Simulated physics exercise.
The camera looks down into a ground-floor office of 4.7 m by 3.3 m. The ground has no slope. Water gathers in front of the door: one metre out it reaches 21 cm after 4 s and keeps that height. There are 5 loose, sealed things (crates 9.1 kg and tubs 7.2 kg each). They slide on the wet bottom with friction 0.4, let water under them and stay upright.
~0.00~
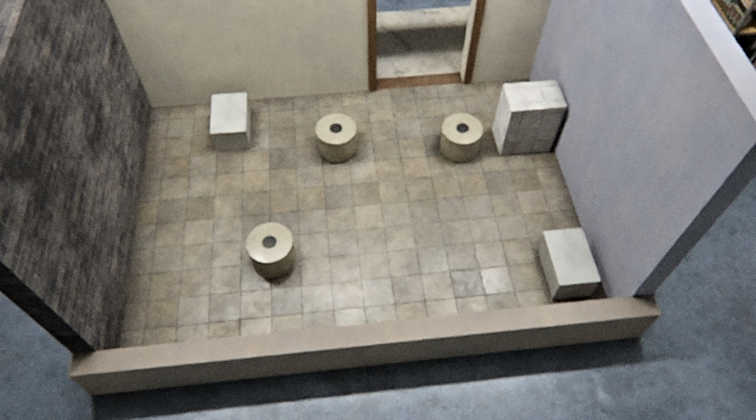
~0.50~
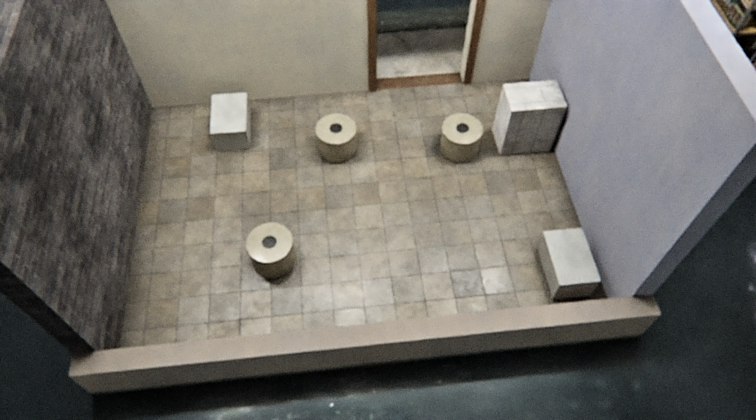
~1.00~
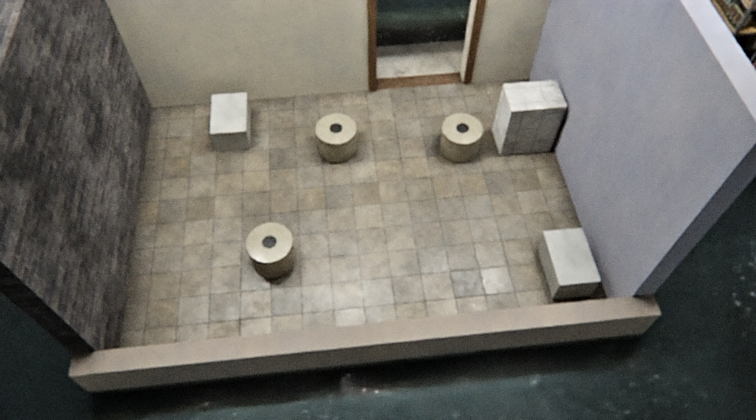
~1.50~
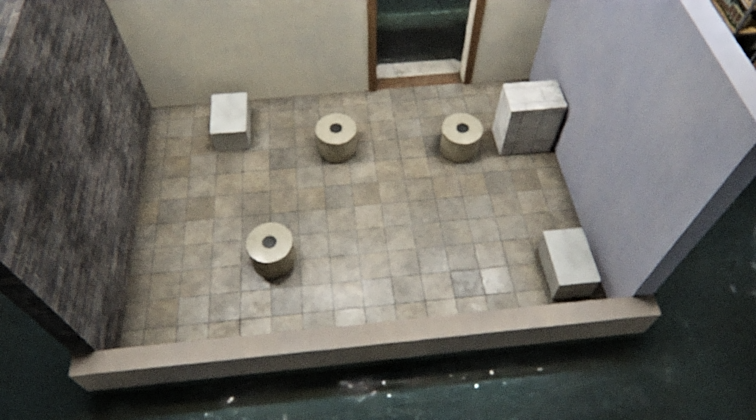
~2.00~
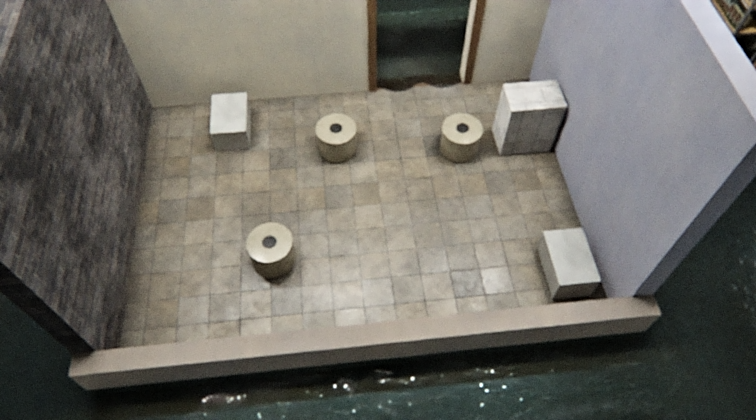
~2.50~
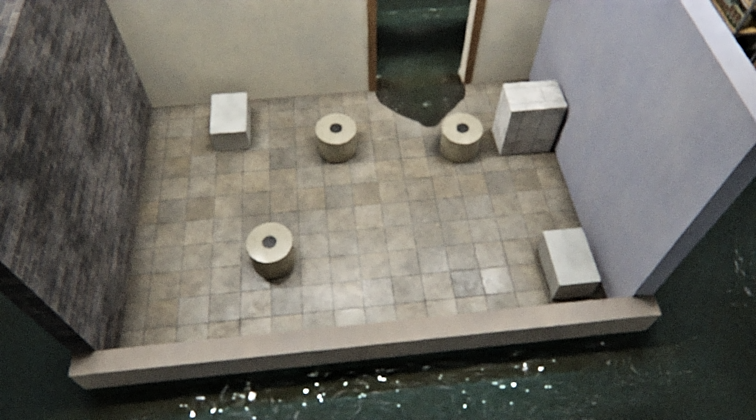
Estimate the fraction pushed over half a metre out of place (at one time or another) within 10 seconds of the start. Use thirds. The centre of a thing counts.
That comes to from one to two thirds.
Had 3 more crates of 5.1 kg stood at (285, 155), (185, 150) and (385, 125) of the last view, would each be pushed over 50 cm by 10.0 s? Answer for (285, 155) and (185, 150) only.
In turn: Less, under.
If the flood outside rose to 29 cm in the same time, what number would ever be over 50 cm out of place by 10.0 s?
Then 4.
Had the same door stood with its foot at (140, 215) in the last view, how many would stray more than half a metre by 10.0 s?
In that case 3 of them.
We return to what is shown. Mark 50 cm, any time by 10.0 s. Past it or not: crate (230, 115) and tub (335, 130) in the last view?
In turn: Short of it, short of it.
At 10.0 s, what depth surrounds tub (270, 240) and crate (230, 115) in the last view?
Roughly 5 and 3 cm.
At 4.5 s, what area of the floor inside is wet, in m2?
About 6.5 m2.
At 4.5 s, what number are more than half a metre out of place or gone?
I count 1.
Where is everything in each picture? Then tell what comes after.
The first picture shows a crate at (229, 113) rests on the ground; a crate at (571, 256) rests on the ground; 0.0 m2 under water; 0 of 5 have shifted.
The second picture shows a crate at (229, 113) rests on the ground; a crate at (571, 256), on the bottom; 0.0 m2 under water; 0 of 5 have shifted.
The third picture shows a crate at (229, 113), on the bottom; a crate at (571, 256) rests on the ground; water covers 0.0 m2; 0 of 5 have shifted.
The fourth picture shows a crate at (229, 113) rests on the ground; a crate at (571, 256) rests on the ground; water covers 0.0 m2; 0 of 5 have shifted.
The fifth picture shows a crate at (229, 113) rests on the ground; a crate at (571, 256) rests on the ground; 0.0 m2 under water; 0 of 5 have shifted.
The sixth picture shows a crate at (229, 113), on the bottom; a crate at (571, 256), on the bottom; water covers 0.4 m2; 0 of 5 have shifted.
After 3.5 s 0 of 5 are over 50 cm from their spots; 0 afloat.
After 4.5 s 1 of 5 are over 50 cm from their spots; 0 afloat.
After 7.0 s 1 of 5 are over 50 cm from their spots; 2 afloat.
After 10.0 s 3 of 5 are over 50 cm from their spots, and 3 have been at some point; 3 afloat.
